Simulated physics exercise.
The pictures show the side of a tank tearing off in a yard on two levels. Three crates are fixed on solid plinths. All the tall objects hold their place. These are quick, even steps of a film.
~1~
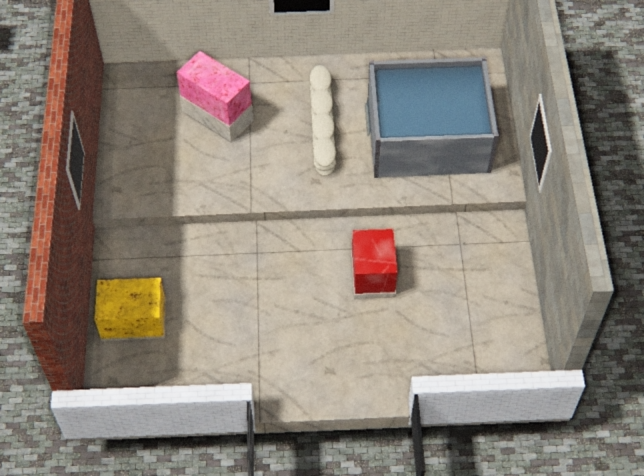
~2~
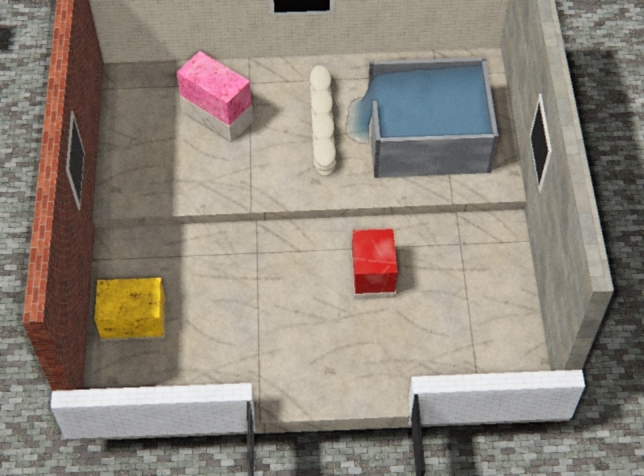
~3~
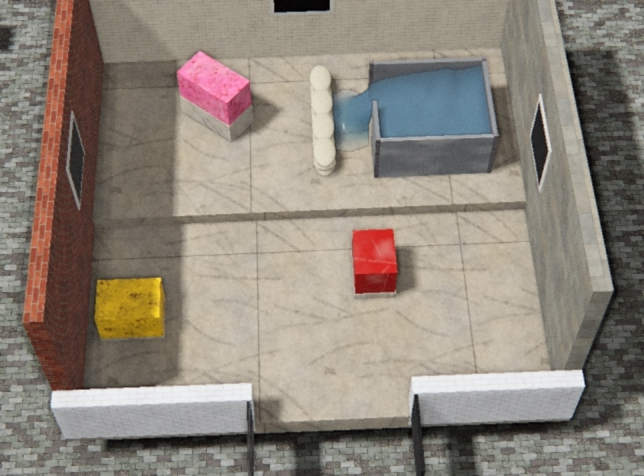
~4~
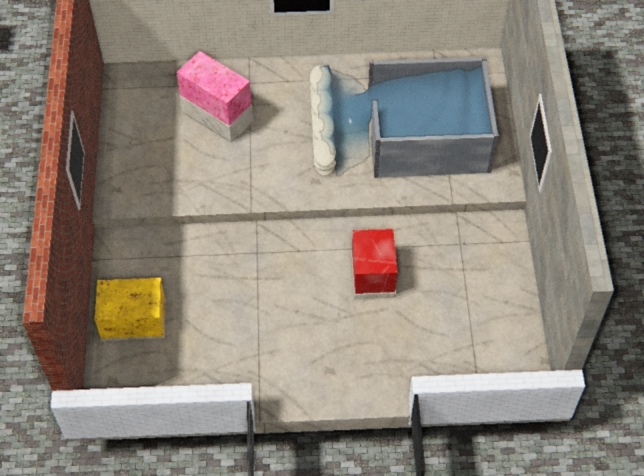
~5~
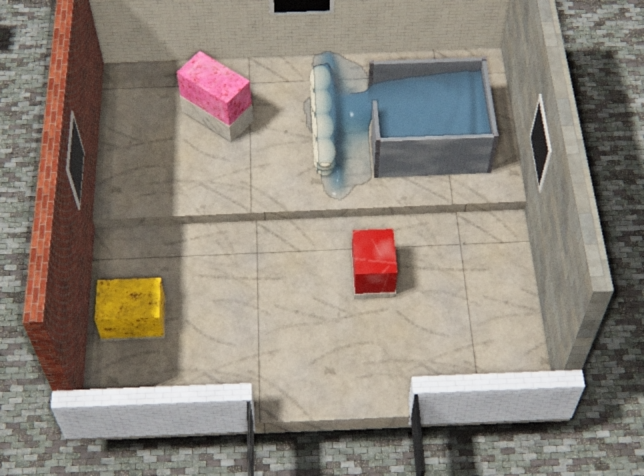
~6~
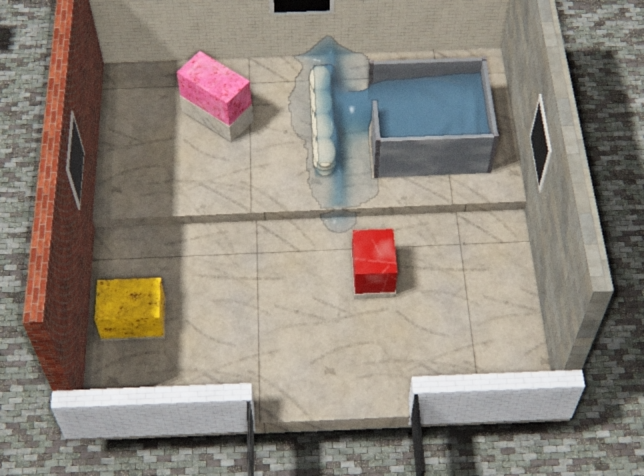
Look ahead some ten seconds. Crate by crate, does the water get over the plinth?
One by one: The pink crate escapes dry; the yellow crate is wetted; the red crate is wetted.
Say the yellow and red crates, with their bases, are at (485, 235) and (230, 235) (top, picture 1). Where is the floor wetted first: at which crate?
It is the pink one.
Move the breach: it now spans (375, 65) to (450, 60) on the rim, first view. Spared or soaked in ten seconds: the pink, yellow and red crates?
In short: The pink one keeps dry, the yellow one ends up wet, the red one is spared.
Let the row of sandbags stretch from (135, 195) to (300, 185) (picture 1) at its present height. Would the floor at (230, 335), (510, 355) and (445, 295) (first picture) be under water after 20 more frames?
In turn: Dry, clear, not flooded.
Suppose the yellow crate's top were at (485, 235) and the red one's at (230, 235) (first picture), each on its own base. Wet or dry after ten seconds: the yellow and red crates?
Then: Yellow crate gets wet; red crate is spared.
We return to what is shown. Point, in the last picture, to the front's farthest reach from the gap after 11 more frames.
Around (281, 405).
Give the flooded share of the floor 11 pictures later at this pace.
About 45 per cent.
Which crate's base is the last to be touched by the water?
The yellow crate.
A moment on, water covers 25 % of the floor; the pink crate water round its plinth, the yellow crate not reached, the red crate water round its plinth.
Next, water covers 45 % of the floor; the pink crate water round its plinth, the yellow crate not reached, the red crate water round its plinth.
Then, water covers 60 % of the floor; the pink crate water round its plinth, the yellow crate water round its plinth, the red crate water round its plinth.
Later, water covers 80 % of the floor; the pink crate water round its plinth, the yellow crate water round its plinth, the red crate water round its plinth.
In the end, water covers 90 % of the floor; the pink crate stayed above the water, the yellow crate was topped, the red crate was topped.
